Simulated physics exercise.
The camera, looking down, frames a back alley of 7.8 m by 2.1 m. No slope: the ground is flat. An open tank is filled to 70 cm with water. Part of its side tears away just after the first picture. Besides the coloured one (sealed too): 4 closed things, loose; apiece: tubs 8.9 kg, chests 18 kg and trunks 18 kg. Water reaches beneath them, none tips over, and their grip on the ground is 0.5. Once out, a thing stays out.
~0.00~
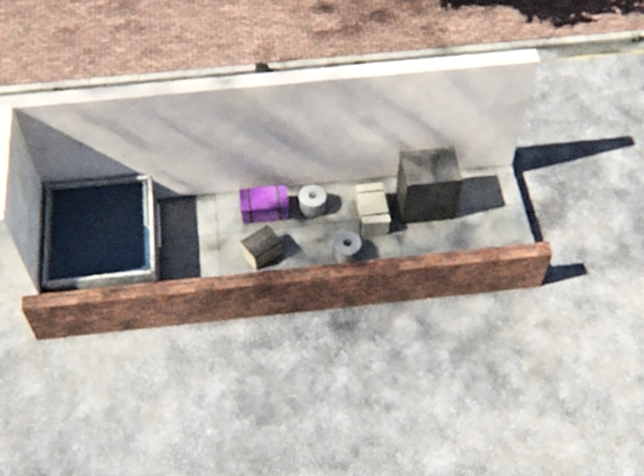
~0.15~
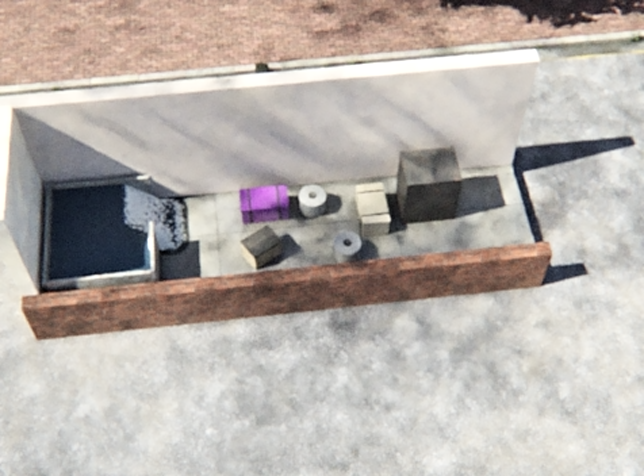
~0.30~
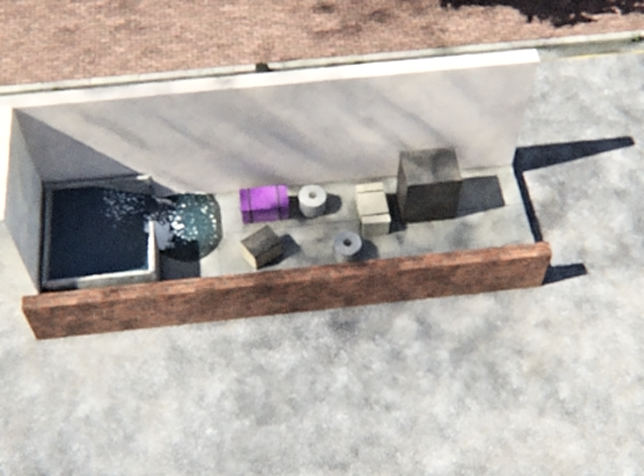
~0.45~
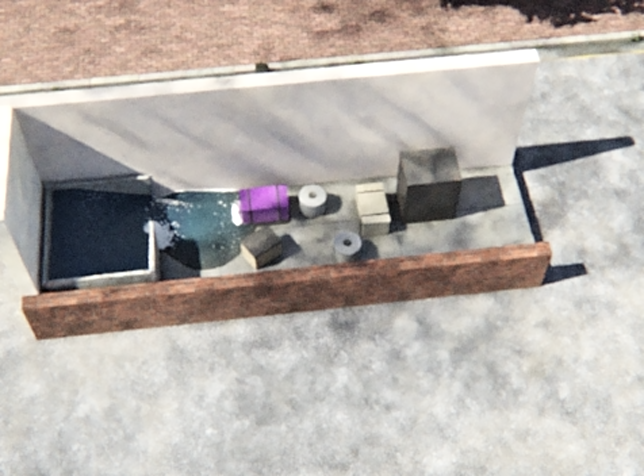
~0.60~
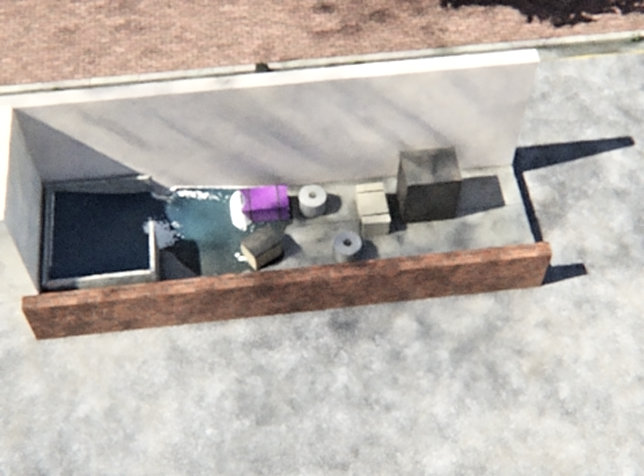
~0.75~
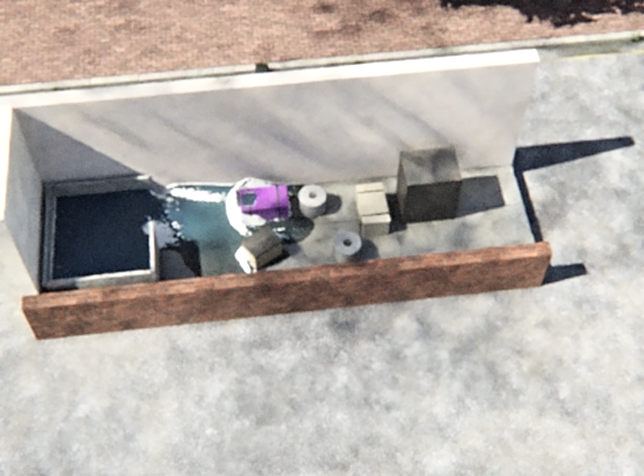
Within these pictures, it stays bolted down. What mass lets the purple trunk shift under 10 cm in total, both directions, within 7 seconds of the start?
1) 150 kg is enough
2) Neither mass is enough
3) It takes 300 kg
It takes 300 kg.
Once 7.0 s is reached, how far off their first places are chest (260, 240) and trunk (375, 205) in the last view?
Gone out, washed out.
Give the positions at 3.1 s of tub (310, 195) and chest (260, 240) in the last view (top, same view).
I'd say close to (355, 226) and close to (432, 249).
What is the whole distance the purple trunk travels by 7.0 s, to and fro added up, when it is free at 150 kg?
Some 40 centimetres of travel in total.
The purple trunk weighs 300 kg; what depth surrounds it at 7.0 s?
Something like 9 centimetres.
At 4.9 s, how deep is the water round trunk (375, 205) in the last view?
Roughly 6 cm.
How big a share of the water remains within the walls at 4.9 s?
84 %.
After 1.4 s the purple trunk would be 10 cm from its start with 150 kg and 0 cm from its start with 300 kg; 19 cm of water round it then.
After 3.1 s the purple trunk would be 38 cm from its start with 150 kg and 0 cm from its start with 300 kg; 12 cm of water round it then.
After 4.9 s the purple trunk would be 38 cm from its start with 150 kg and 0 cm from its start with 300 kg; 11 cm of water round it then.
After 7.0 s the purple trunk would be 38 cm from its start with 150 kg and 0 cm from its start with 300 kg; 9 cm of water round it then.
